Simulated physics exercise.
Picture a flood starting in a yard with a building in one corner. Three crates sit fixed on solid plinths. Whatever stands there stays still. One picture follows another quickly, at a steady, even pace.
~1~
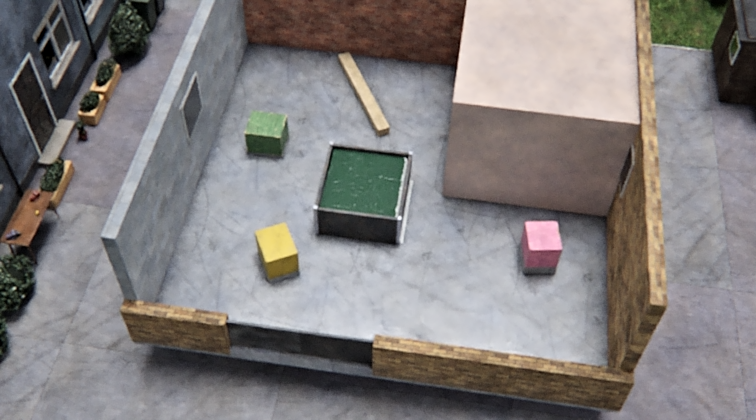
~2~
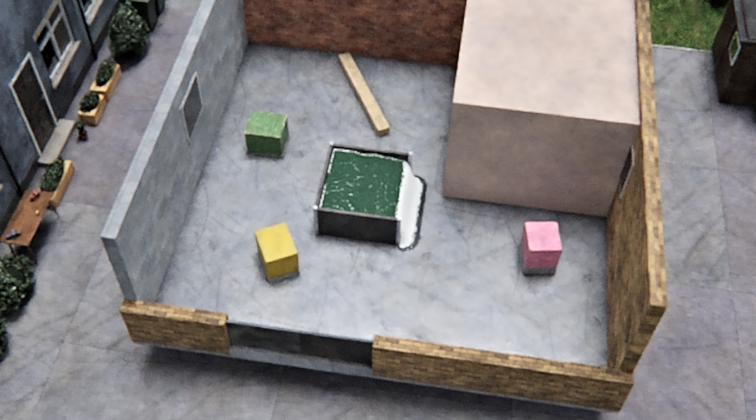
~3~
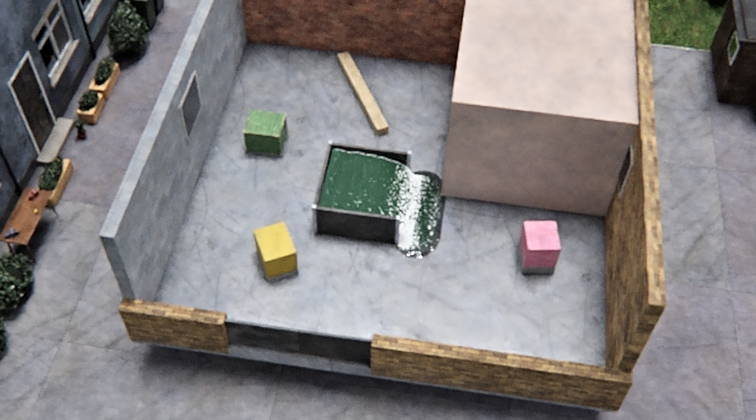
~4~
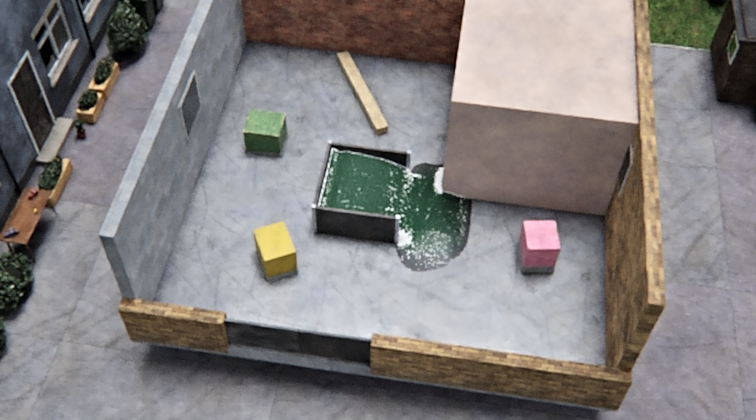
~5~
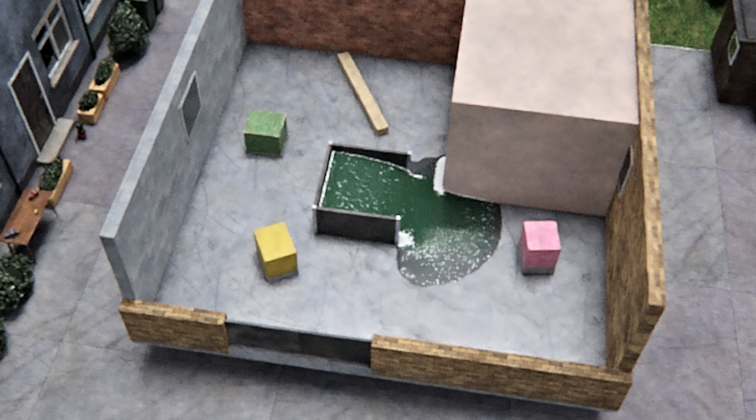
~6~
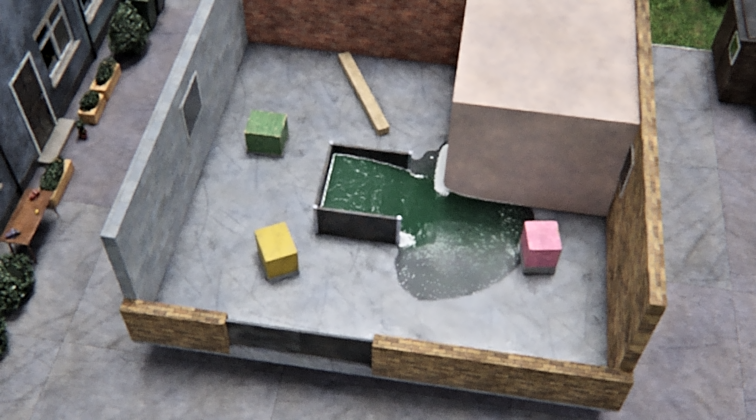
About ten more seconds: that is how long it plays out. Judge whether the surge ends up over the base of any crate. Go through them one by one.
Yellow crate: High enough, green crate: High enough, pink crate: Too low.
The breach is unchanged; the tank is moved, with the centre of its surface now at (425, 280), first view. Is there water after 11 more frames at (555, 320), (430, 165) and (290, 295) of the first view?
One after the other: Awash, no water, not flooded.
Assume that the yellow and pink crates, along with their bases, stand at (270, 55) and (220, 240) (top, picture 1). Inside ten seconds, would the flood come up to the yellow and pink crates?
The yellow one is not reached, the pink one is not reached.
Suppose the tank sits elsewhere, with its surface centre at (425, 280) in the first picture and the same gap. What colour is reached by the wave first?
Answer: The crate marked pink.
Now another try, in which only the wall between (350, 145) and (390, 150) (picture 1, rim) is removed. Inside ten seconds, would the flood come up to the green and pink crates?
As I see it, the green one gets reached, and the pink one is not reached.
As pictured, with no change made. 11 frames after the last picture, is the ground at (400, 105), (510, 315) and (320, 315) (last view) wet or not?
First inundated, second inundated, third spared.
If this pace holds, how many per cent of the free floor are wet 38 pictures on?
About 55 in a hundred.
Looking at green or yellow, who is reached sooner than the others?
Answer: The yellow-painted one.
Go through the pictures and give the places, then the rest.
The first picture shows the tank at (364, 183) is whole and still.
In the second picture, water pours out at (403, 202) and has run to (402, 248).
In the third picture, the front is at (422, 253), out from the gap at (401, 203).
In the fourth picture, water pours out at (401, 203) and has run to (440, 263).
In the fifth picture, water pours out at (401, 204) and has run to (491, 249).
In the sixth picture, the front is at a hidden place, out from the gap at (402, 205).
A moment on, water covers 25 % of the floor; the yellow crate not reached, the green crate not reached, the pink crate water round its plinth.
Next, water covers 35 % of the floor; the yellow crate not reached, the green crate not reached, the pink crate water round its plinth.
Then, water covers 40 % of the floor; the yellow crate not reached, the green crate not reached, the pink crate water round its plinth.
Later, water covers 55 % of the floor; the yellow crate water round its plinth, the green crate not reached, the pink crate water round its plinth.
In the end, water covers 75 % of the floor; the yellow crate stayed above the water, the green crate stayed above the water, the pink crate was topped.
